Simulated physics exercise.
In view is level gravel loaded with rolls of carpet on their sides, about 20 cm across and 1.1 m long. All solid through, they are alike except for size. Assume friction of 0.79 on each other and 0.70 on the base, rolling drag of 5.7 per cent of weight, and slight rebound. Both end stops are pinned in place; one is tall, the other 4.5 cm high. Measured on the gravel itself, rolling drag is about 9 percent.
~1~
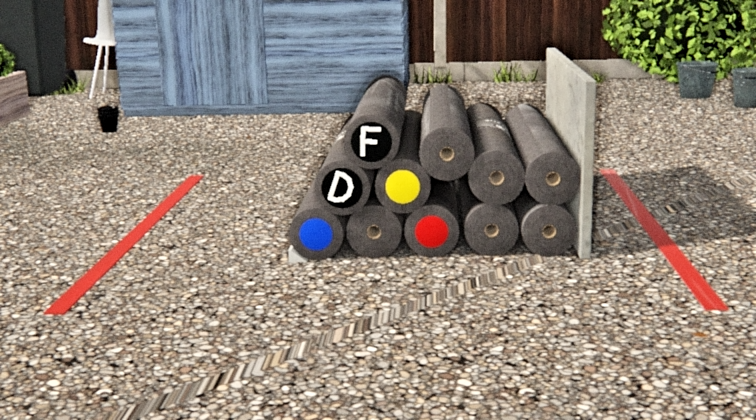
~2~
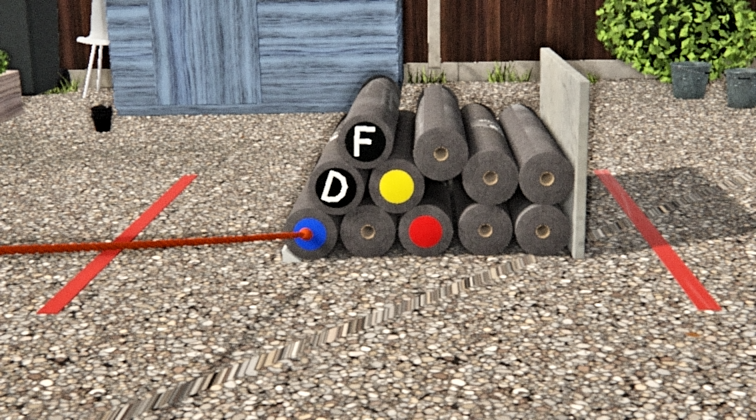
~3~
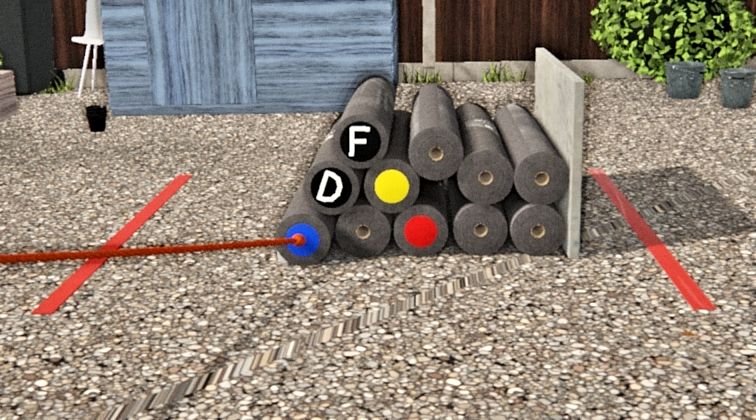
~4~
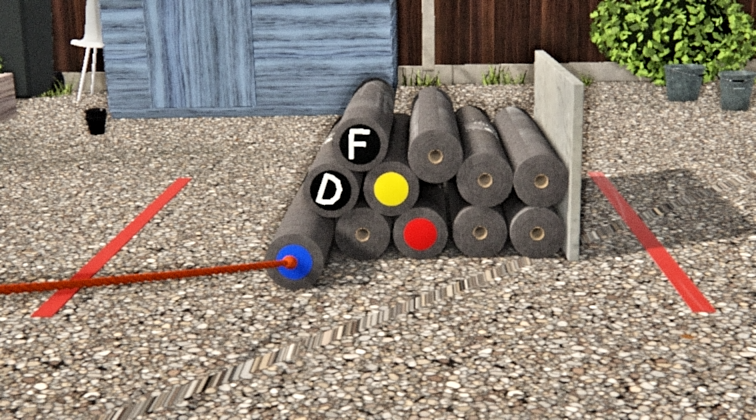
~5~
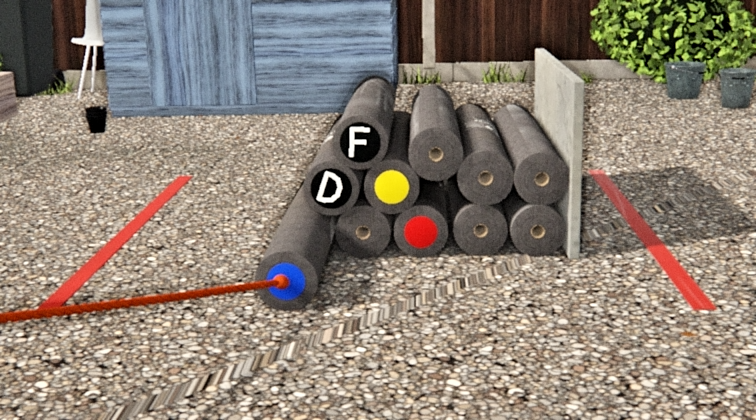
In this clip, dark rolls lie stacked on gravel between two red lines beside a tall board, and a red cord attached to the blue-marked roll at the lower left draws it partway out toward the viewer while the others stay still.
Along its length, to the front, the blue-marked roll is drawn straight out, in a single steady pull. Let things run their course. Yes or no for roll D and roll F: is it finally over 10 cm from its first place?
D: Yes, F: Yes.
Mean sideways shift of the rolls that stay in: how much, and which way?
Some 0 cm leftwards.
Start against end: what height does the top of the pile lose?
Roughly 5 cm.
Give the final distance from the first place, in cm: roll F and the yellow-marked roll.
Roll F: 20, yellow-marked roll: 0.
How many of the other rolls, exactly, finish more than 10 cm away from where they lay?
The number is exactly 2.
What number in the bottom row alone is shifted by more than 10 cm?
That number comes to 0.
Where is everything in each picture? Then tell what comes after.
In the first picture, 11 rolls, 5 on the base, highest (371, 142); D (342, 188), F (371, 142), blue (316, 234), red (432, 232), yellow (403, 187); left chock (4.5 cm) (290, 251); right wall (65 cm) (589, 154); lines (106, 263) and (677, 258).
The blue-marked roll has not moved yet, at (310, 234); the rest still; bottom ones (310, 234) (368, 232) (426, 232) (486, 230) (543, 231), in the second picture.
The blue-marked roll is 8 cm out, at (303, 240); the rest still, in the third picture.
The blue-marked roll is 30 cm out, at (294, 262); the rest still, in the fourth picture.
The blue-marked roll is 52 cm out, at (286, 282); the rest still; D (331, 189), F (360, 142), in the fifth picture.
Another 0.69 s on from the last picture, 0 now displaced over 10 cm; D 2.3 cm left and 1.7 cm down; F 2.3 cm left and 1.7 cm down.
Another 0.95 s on from the last picture, 2 now displaced over 10 cm; D 10 cm left and 17 cm down; F 12 cm left and 16 cm down.
Another 1.10 s on from the last picture, 2 now displaced over 10 cm; D 10 cm left and 17 cm down; F 16 cm left and 15 cm down.
Another 1.57 s on from the last picture, 2 now displaced over 10 cm; D 10 cm left and 17 cm down; F 10 cm left and 16 cm down.
All still, 2.0 s past the final picture, 2 moved over 10 cm; not one across the red lines; D 10 cm left and 17 cm down; F 11 cm left and 17 cm down; top of the pile 49 cm high, from 54 cm.
